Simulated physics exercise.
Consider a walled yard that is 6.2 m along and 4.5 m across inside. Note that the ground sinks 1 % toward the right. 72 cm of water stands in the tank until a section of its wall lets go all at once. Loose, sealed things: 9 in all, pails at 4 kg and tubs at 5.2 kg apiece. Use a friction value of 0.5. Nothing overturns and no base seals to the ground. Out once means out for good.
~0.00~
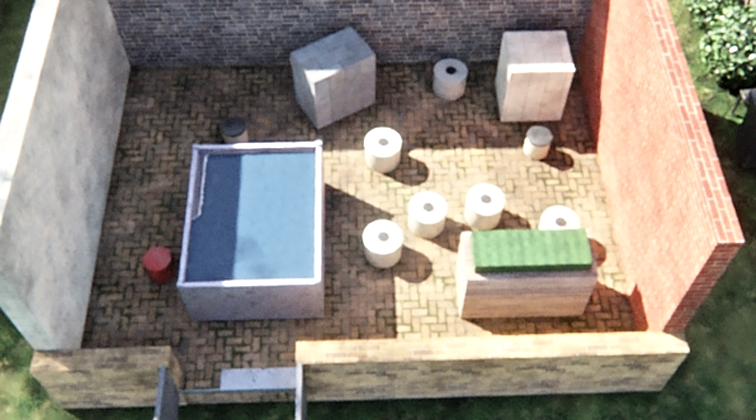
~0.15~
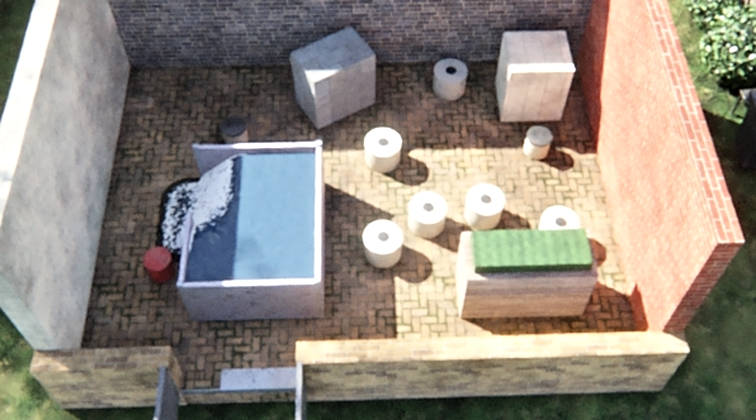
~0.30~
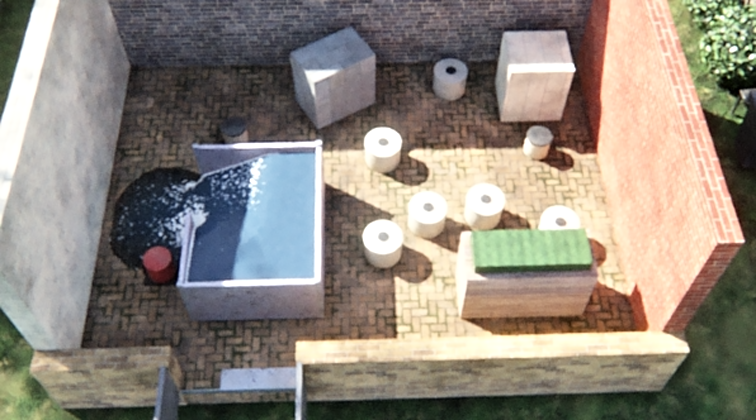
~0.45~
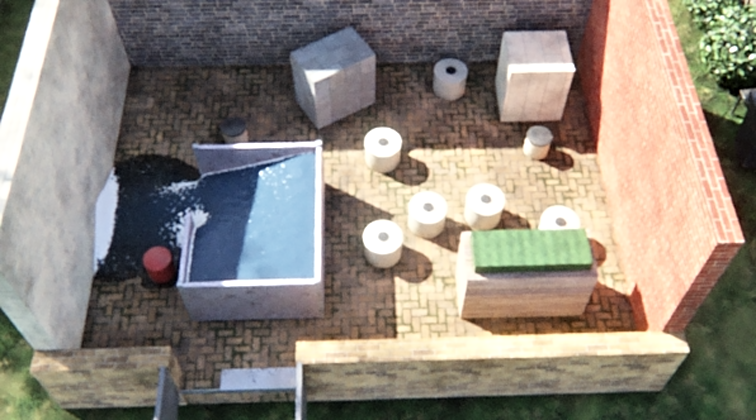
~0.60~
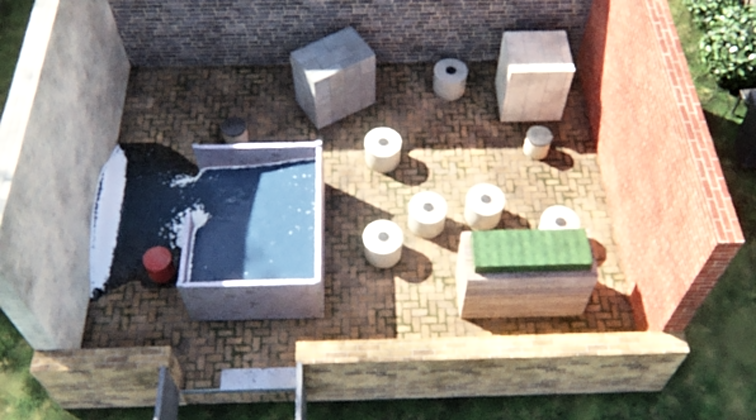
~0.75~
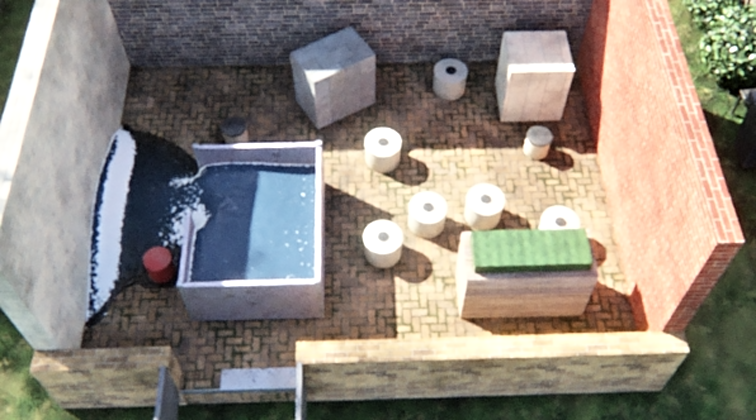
A walled, brick-paved yard is seen from high above by a still camera. A pale tank of blue water stands at left near a red pail, with whitish round tubs across the middle and right, grey blocks behind, and a green-topped planter at lower right. The tank's left side opens and foaming water pours out, spreads darkly around the unmoving pail, reaches the left wall and widens along it.
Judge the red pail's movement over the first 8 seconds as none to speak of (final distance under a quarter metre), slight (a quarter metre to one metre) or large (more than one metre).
It gets well displaced.
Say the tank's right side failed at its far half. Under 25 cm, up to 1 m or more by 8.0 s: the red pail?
The answer: The red pail stays more or less still.
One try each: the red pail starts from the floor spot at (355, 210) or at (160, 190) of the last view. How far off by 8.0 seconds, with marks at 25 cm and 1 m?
Well, it scarcely moves on the first try and gets swept off on the second.
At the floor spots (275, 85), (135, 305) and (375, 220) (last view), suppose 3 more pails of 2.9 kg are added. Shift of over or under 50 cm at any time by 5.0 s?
Taking them in order: Far enough, far enough and not far enough.
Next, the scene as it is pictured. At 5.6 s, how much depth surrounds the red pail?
Near 7 cm deep.
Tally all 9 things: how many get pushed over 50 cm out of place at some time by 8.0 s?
That makes 5.
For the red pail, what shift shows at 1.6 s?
I'd guess some 0 cm by then.
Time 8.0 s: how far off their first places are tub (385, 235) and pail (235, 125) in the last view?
Respectively: 5 cm / 20 cm.
After 1.6 s the red pail is near (157, 259), 0.0 m from its start, aground; 0 of 9 are out; 0 afloat.
After 3.6 s the red pail is near (169, 251), 0.2 m from its start, aground; 0 of 9 are out; 0 afloat.
After 5.6 s the red pail is near (139, 294), 0.5 m from its start, afloat; 0 of 9 are out; 3 afloat.
After 8.0 s the red pail is near (244, 333), 1.4 m from its start, aground; 0 of 9 are out; 7 afloat.
